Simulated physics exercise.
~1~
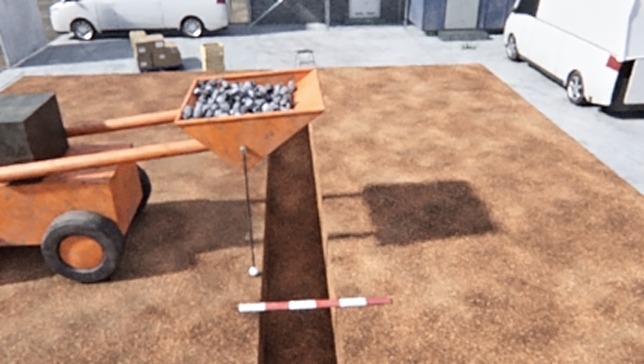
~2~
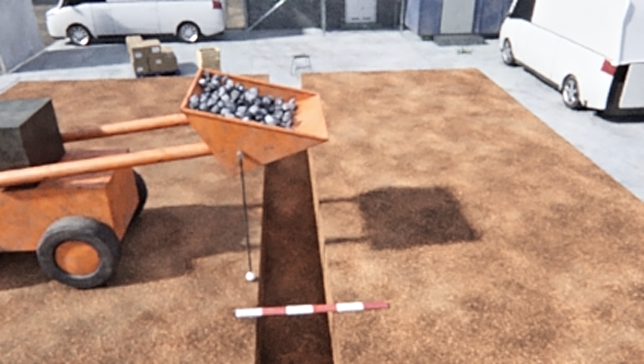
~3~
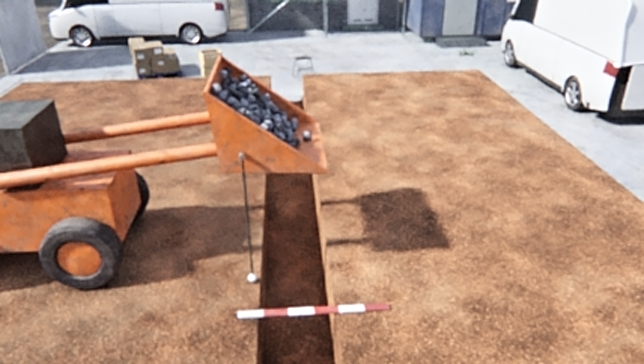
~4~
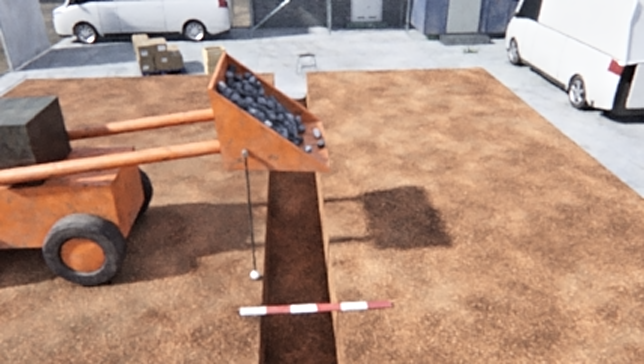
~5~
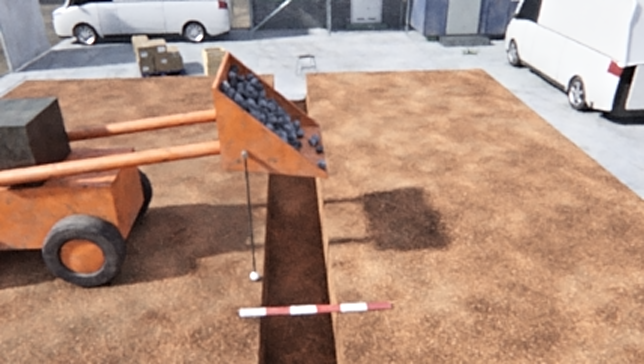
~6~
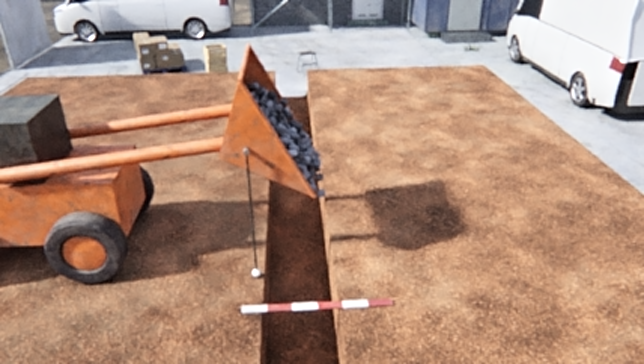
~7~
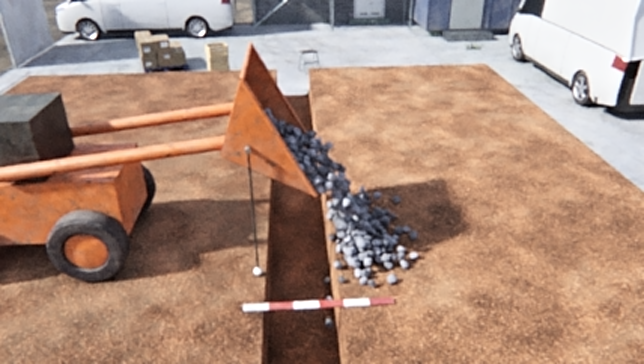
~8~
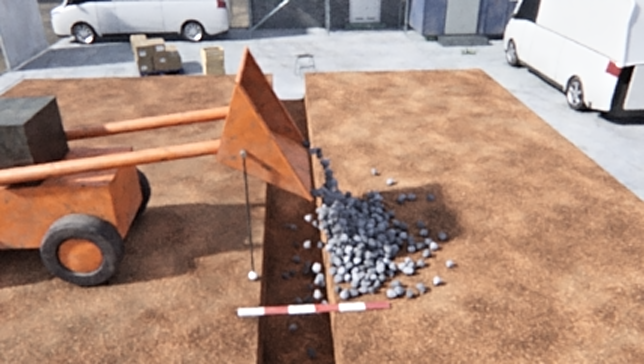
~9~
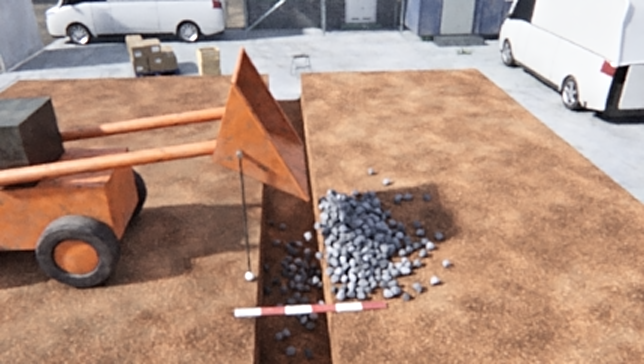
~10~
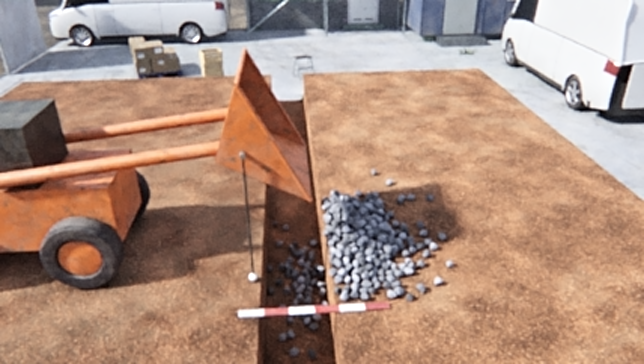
An orange loader on the left holds a bucket of grey stones over a narrow trench in a brown dirt yard, seen from above by a slightly swaying camera. White vans and cardboard boxes stand on the paving behind, a red and white striped rod spans the trench, and a white ball hangs beneath the bucket. The bucket tips forward to the right, pauses with its load still inside, then tips more steeply. The stones pour out over its lip. Most settle in a heap on the dirt right of the trench, some lie inside it, and the emptied bucket stays tilted.
